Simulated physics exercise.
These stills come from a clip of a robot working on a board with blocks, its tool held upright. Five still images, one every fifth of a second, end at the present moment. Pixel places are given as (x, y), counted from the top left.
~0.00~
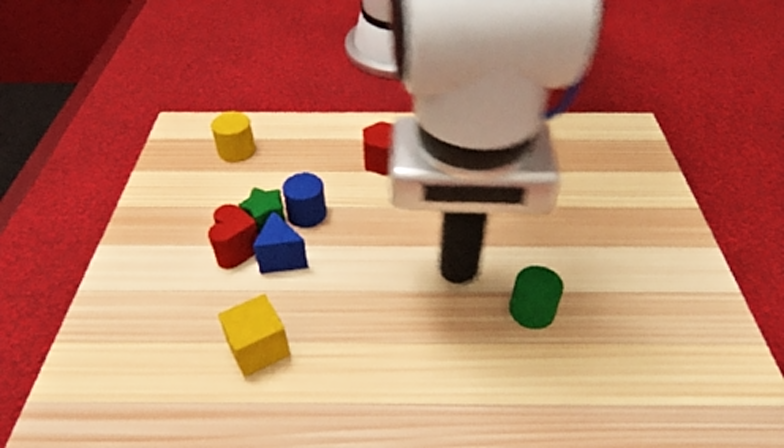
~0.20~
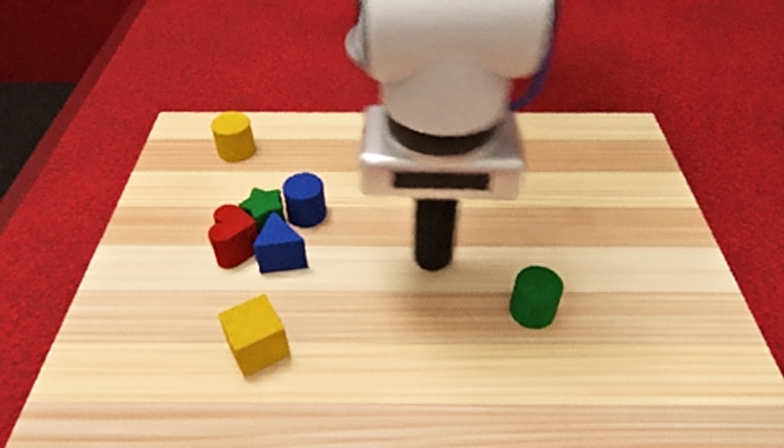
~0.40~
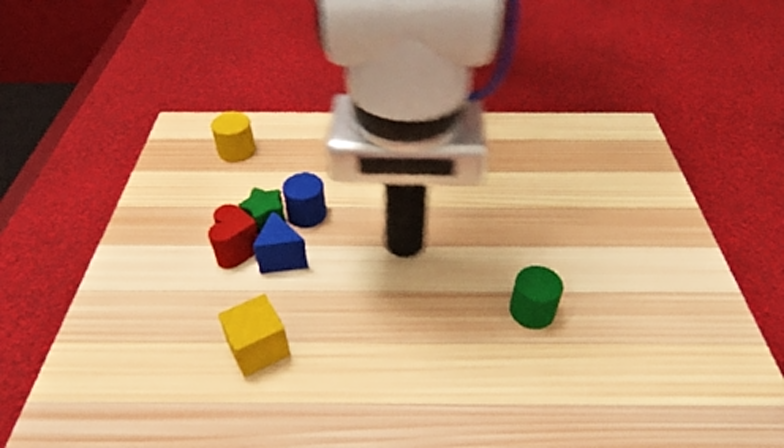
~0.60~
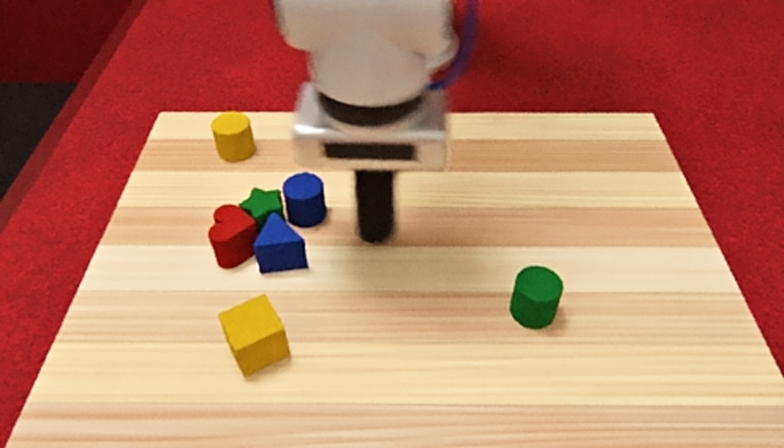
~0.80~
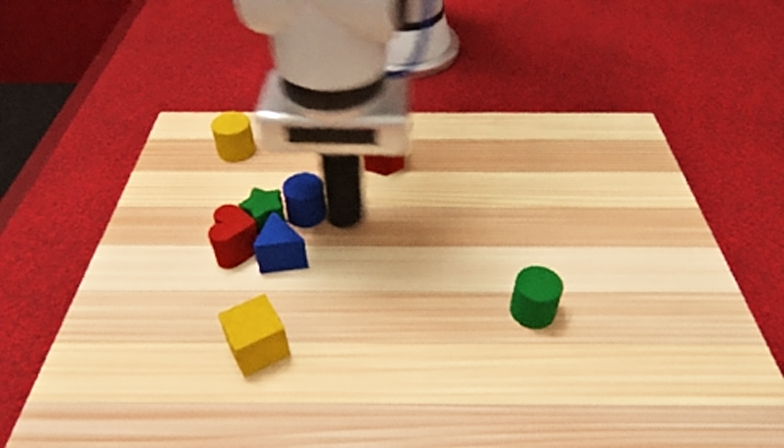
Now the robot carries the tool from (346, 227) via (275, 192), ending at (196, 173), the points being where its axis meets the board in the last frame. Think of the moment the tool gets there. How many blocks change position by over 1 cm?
Expect two.
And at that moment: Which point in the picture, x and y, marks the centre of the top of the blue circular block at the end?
It is at (147, 152).
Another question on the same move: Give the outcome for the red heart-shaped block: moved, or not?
That block stays in place.
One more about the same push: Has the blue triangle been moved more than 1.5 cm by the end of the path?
I believe not.
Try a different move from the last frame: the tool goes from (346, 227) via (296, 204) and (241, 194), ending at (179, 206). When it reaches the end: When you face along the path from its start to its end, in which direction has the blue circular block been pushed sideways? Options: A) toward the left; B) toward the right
Correct choice: B.
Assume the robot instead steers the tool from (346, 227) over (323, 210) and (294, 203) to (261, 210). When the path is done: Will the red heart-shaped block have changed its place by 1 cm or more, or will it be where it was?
It gets displaced.
What follows on the original path. One third of the way, tool at (297, 190); green star-shaped block at (248, 192), turned 60° anticlockwise; blue circular block at (258, 165).
Two thirds of the way, tool at (246, 172); green star-shaped block at (248, 192), turned 60° anticlockwise; blue circular block at (204, 154).
At the end, tool at (192, 162); red heart-shaped block unmoved; yellow circular block unmoved; green star-shaped block at (248, 192), turned 60° anticlockwise; blue triangle unmoved; blue circular block at (147, 152).
